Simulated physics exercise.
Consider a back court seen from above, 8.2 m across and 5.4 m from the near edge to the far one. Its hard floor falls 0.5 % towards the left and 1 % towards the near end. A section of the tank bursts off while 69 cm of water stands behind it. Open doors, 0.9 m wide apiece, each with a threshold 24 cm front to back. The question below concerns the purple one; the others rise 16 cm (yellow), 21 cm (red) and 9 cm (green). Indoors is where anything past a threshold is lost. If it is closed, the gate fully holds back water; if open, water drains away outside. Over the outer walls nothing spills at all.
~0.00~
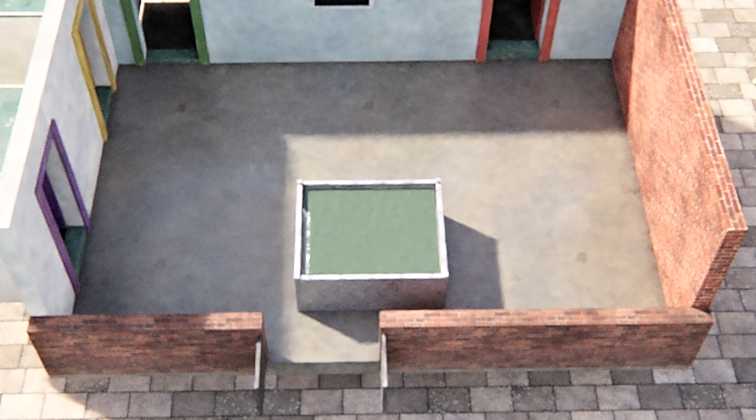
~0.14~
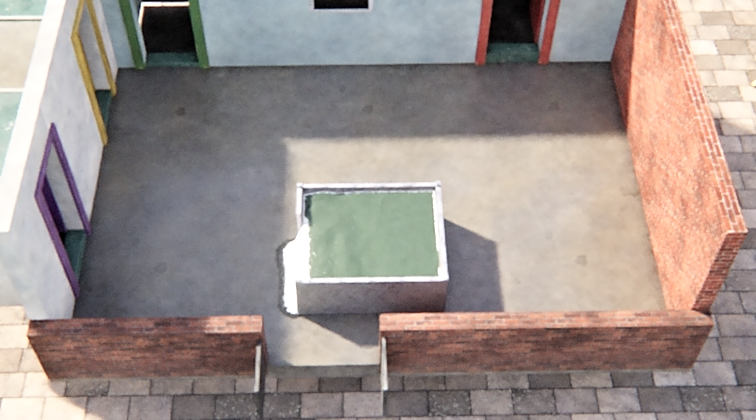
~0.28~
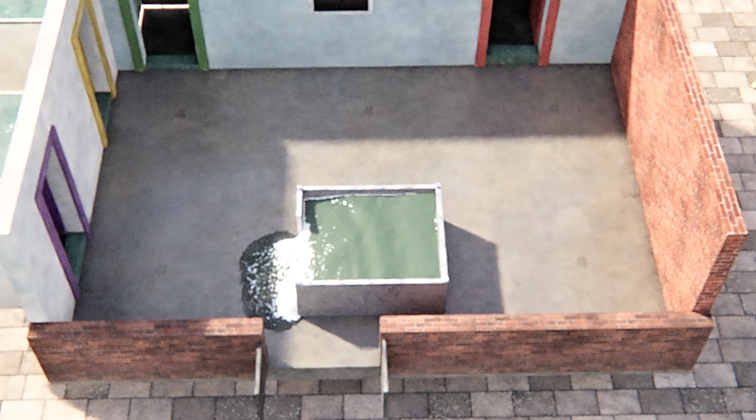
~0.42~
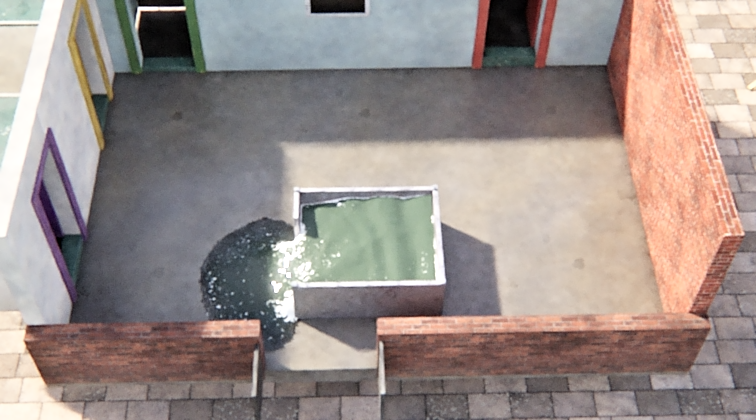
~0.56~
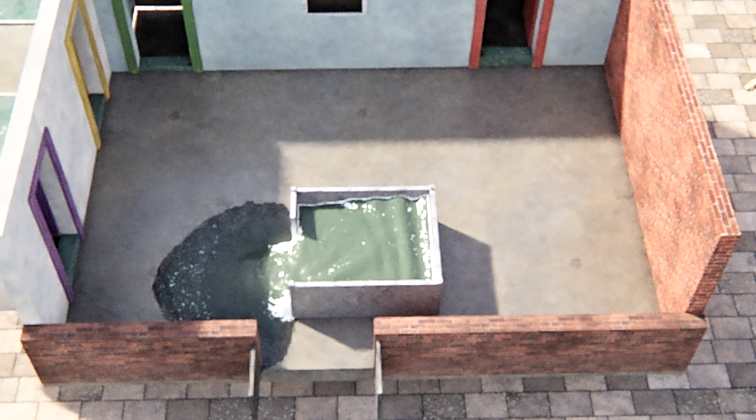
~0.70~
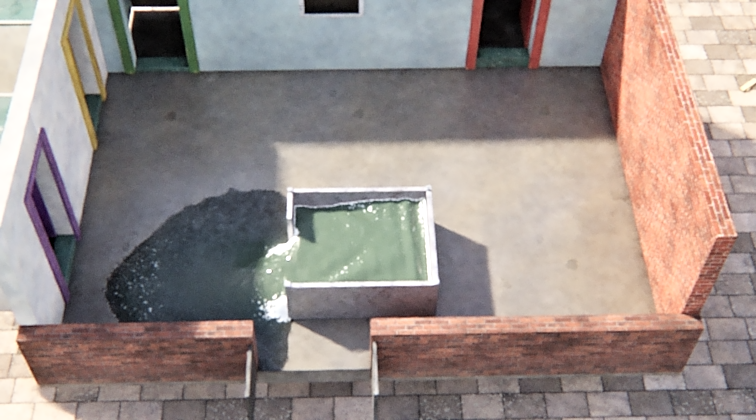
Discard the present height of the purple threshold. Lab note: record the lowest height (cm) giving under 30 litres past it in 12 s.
Lowest height: 22 cm.
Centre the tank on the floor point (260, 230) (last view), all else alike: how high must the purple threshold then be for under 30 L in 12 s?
With that change, some 34 centimetres.
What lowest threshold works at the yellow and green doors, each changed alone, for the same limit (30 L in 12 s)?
You'd want some 7.0 cm at yellow and some 13.0 cm at green.
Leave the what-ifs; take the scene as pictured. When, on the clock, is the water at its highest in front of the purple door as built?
Near 2.2 seconds.
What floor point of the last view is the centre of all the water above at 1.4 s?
I'd put it close to (272, 281).
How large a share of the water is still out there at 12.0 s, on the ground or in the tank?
About 88 in every hundred.
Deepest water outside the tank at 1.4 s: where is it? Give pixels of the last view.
(56, 359).
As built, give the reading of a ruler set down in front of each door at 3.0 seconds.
Door by door, in centimetres - yellow 8, red 0, purple 23, green 3.
After 1.4 s water covers 20 % of the floor, deepest (50 cm) near (56, 359); 27 cm at the purple door, 6 litres in over its 18 cm threshold.
After 3.0 s water covers 25 % of the floor, deepest (30 cm) near (141, 334); 23 cm at the purple door, 63 litres in over its 18 cm threshold.
After 12.0 s water covers 95 % of the floor, deepest (10 cm) near (659, 346); 7 cm at the purple door, 69 litres in over its 18 cm threshold.
At the purple door as built, the water arrived by 0.9 s and peaked near 32 cm at 2.2 s.
Run again over the same 12 s with other heights there, 43 litres in over 20.5 cm, 6 litres over 27.5 cm. The limit of 30 litres is kept from about 22 cm up.
